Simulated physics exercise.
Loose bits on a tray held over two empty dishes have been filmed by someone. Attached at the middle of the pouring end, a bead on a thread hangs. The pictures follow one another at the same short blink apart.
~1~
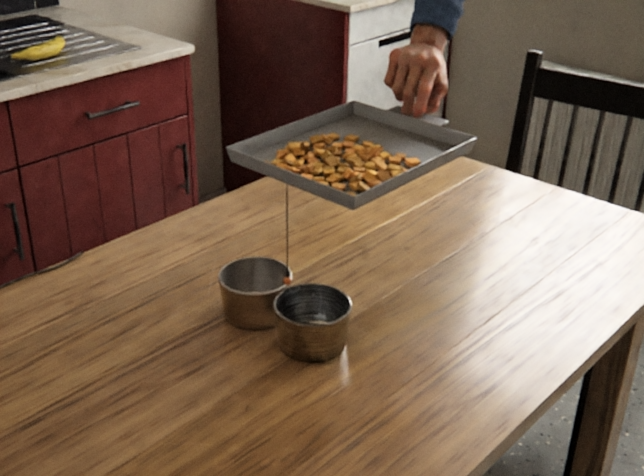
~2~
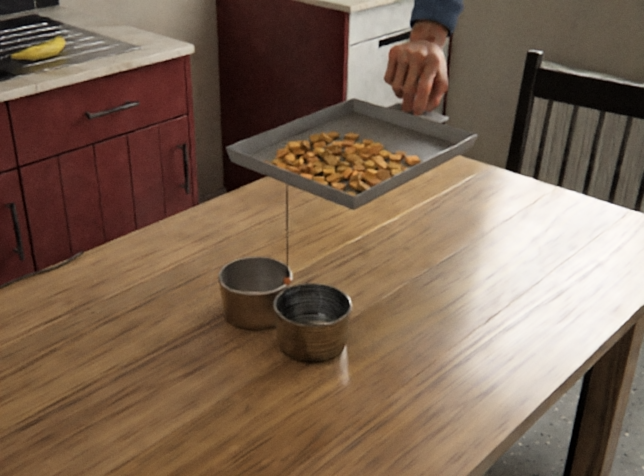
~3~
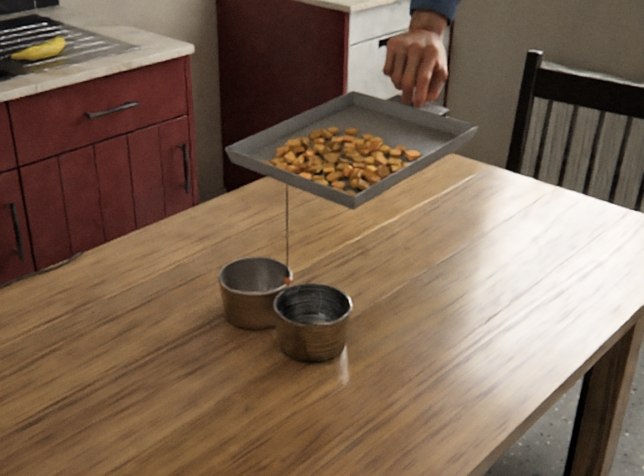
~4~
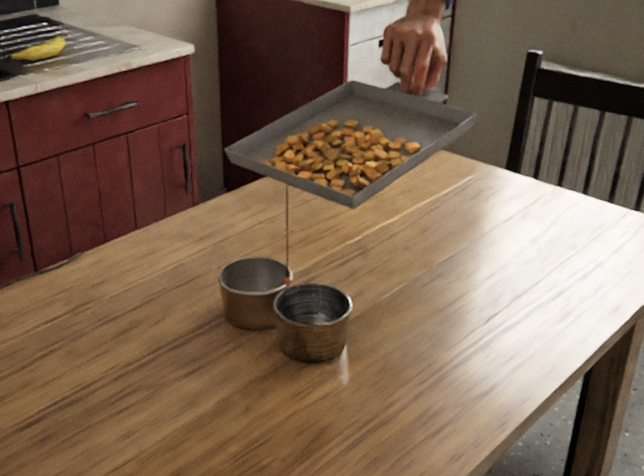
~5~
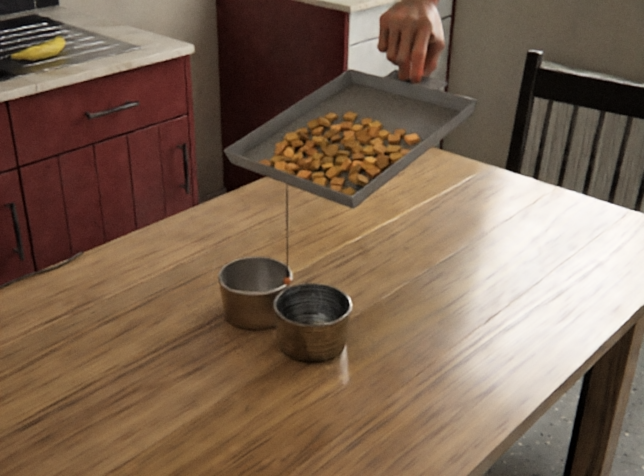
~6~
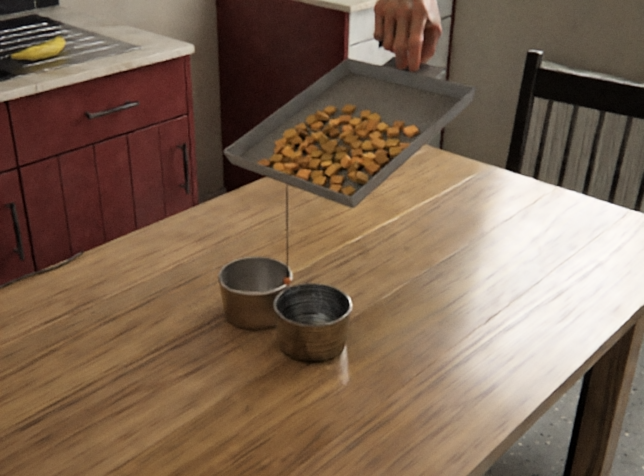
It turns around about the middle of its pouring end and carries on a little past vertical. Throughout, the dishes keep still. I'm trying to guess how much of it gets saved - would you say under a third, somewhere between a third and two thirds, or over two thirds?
I would say under a third.
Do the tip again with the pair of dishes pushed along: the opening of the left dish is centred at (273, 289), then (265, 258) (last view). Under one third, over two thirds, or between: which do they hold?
The two tries give, in order: Under a third; under a third.
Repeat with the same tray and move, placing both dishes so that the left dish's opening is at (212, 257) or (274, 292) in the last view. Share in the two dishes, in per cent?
Trial 1 about 20 %, trial 2 about 30 %.
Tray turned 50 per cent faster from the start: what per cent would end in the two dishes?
Close to 20 in a hundred.
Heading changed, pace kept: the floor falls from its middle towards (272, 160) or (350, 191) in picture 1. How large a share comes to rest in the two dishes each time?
In turn, 80 percent and then 40 percent.
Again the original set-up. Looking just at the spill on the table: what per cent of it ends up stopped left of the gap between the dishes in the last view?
90 %, near enough.
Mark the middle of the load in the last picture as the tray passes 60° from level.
Close to (297, 148).
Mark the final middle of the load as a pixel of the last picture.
Roughly at (224, 343), give or take.
Soon after the last picture, tray tipped steeply; all on the tray.
A little later, tray tipped right over; about half on the tray; a stray few in the right dish; a stray few in the left dish; about a quarter outside both; about a third in the air.
Later still, tray tipped past a quarter turn; a small part in the right dish; a small part in the left dish; most outside both.
At rest, tray tipped past a quarter turn; a small part in the right dish; a small part in the left dish; most outside both.
